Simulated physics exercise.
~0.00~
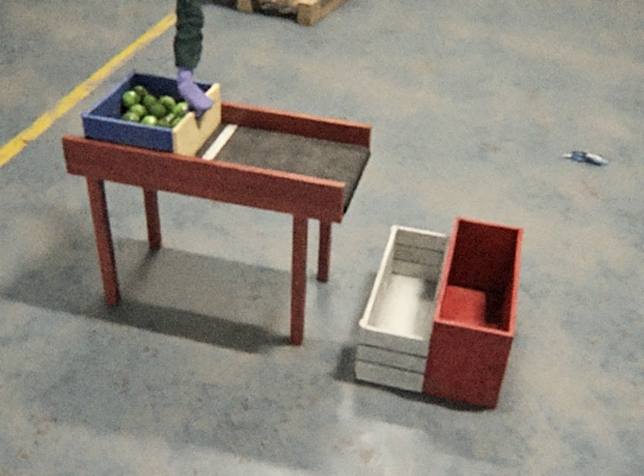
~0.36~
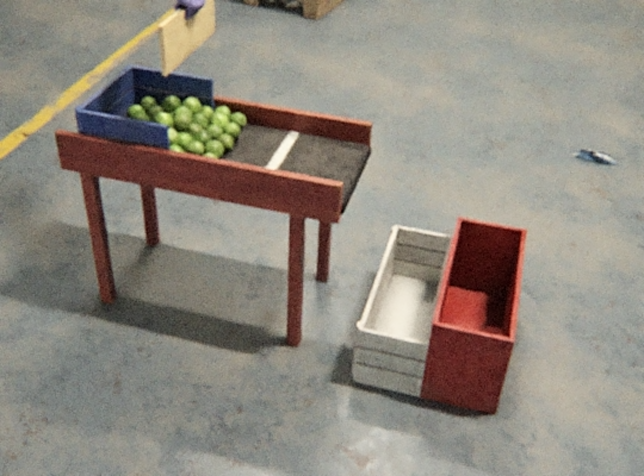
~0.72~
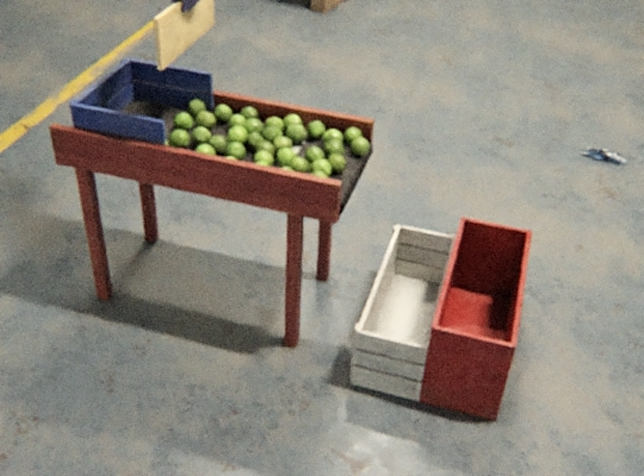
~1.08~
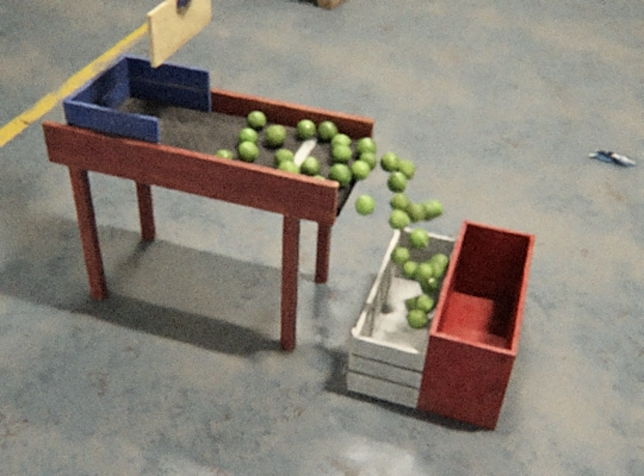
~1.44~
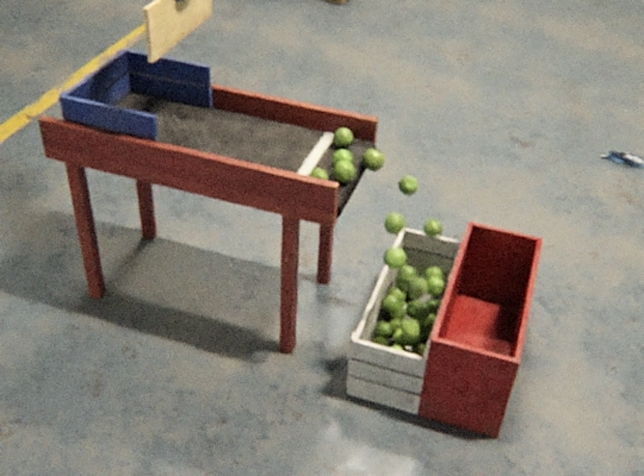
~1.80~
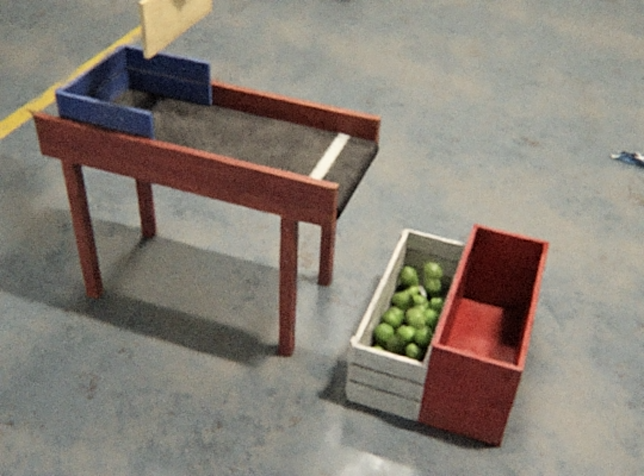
Green apples riding a conveyor belt out of a blue pen after its gate lifts, tumbling off the end into a white tote.
